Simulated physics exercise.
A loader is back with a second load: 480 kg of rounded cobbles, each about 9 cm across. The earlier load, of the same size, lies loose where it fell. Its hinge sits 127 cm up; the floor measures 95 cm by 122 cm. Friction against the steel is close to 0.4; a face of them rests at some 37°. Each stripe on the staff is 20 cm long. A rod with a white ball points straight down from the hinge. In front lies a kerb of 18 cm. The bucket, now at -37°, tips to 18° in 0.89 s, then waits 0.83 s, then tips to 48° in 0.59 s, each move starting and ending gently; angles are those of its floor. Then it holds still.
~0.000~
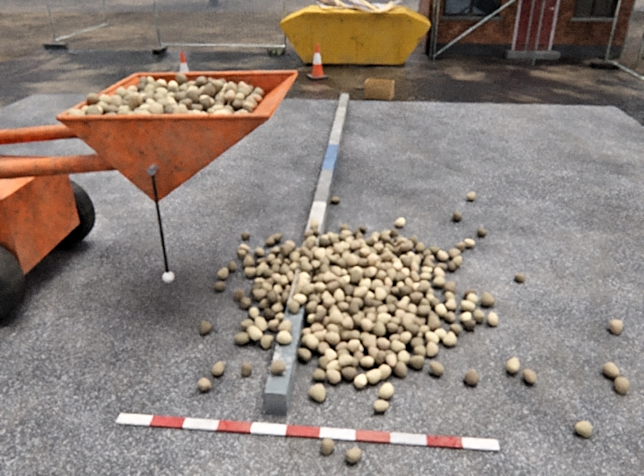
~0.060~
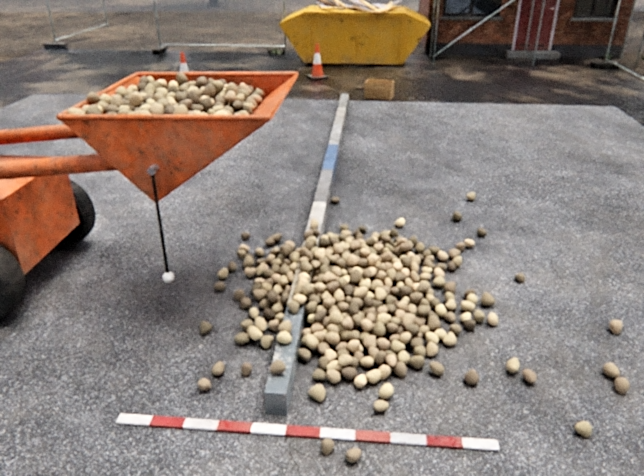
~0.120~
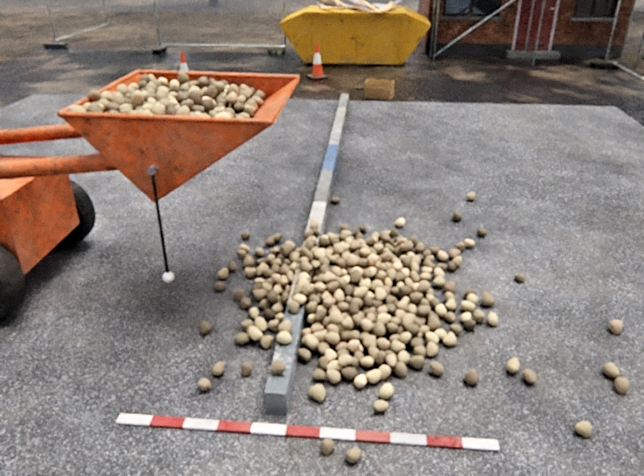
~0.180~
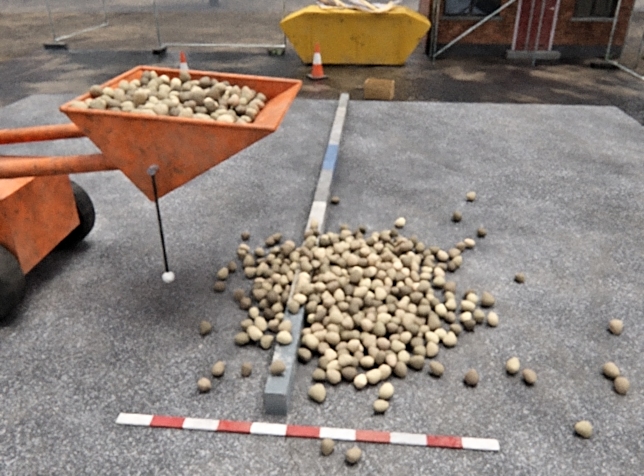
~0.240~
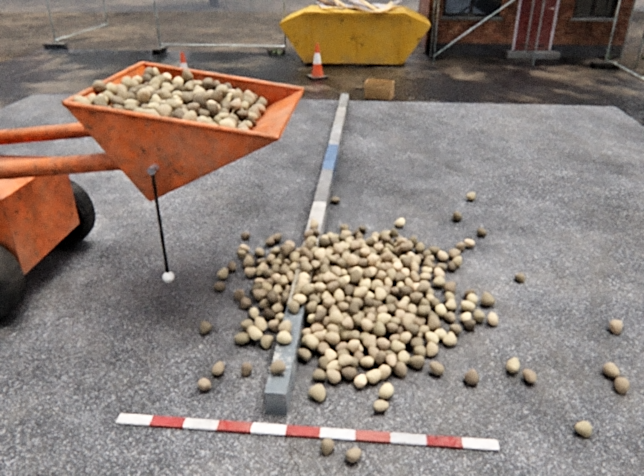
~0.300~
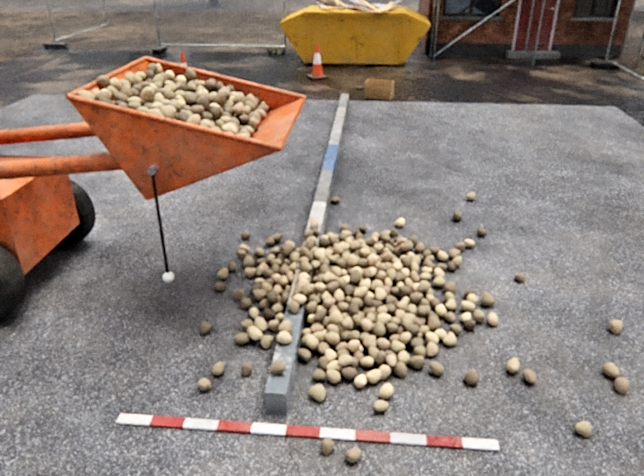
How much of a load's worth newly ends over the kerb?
Some 53 per cent is added.
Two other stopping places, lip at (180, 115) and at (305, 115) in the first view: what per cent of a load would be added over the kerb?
First some 5, then 80 per cent.
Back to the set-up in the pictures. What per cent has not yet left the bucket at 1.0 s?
It holds some 100 per cent.
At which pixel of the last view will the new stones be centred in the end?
Near (317, 275).
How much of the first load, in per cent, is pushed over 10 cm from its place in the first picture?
Roughly 5 per cent of them.
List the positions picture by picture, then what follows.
Lip at (269, 117), floor tilted -37°, highest stones at (204, 89). The earlier load is highest near (324, 277), 24 cm above ground level, 18 % on this side of the kerb, 82 % over the kerb, in the first picture.
Lip at (270, 118), floor tilted -36°, highest stones at (191, 89); the stones move at 0.1 m/s on average, in the second picture.
Lip at (272, 123), floor tilted -34°, highest stones at (184, 88); the stones move at 0.2 m/s on average, in the third picture.
Lip at (275, 129), floor tilted -31°, highest stones at (147, 85); the stones move at 0.3 m/s on average, in the fourth picture.
Lip at (278, 138), floor tilted -27°, highest stones at (148, 81); the stones move at 0.3 m/s on average, in the fifth picture.
Lip at (281, 149), floor tilted -22°, highest stones at (147, 77); the stones move at 0.4 m/s on average, in the sixth picture.
After 0.7 s the floor is at 10°; in per cent of one load, 100 in the bucket, 18 on this side of the kerb, 82 over the kerb; the foremost stones are at (544, 307).
After 1.0 s the floor is at 18°; in per cent of one load, 100 in the bucket, 18 on this side of the kerb, 82 over the kerb; the foremost stones are at (544, 307).
After 2.8 s the floor is at 48°; in per cent of one load, 0 in the bucket, 64 on this side of the kerb, 136 over the kerb; the foremost stones are at (545, 304).
After 5.4 s the floor is at 48°; in per cent of one load, 0 in the bucket, 64 on this side of the kerb, 136 over the kerb; the foremost stones are at (545, 304). Net gain over the kerb, 53.
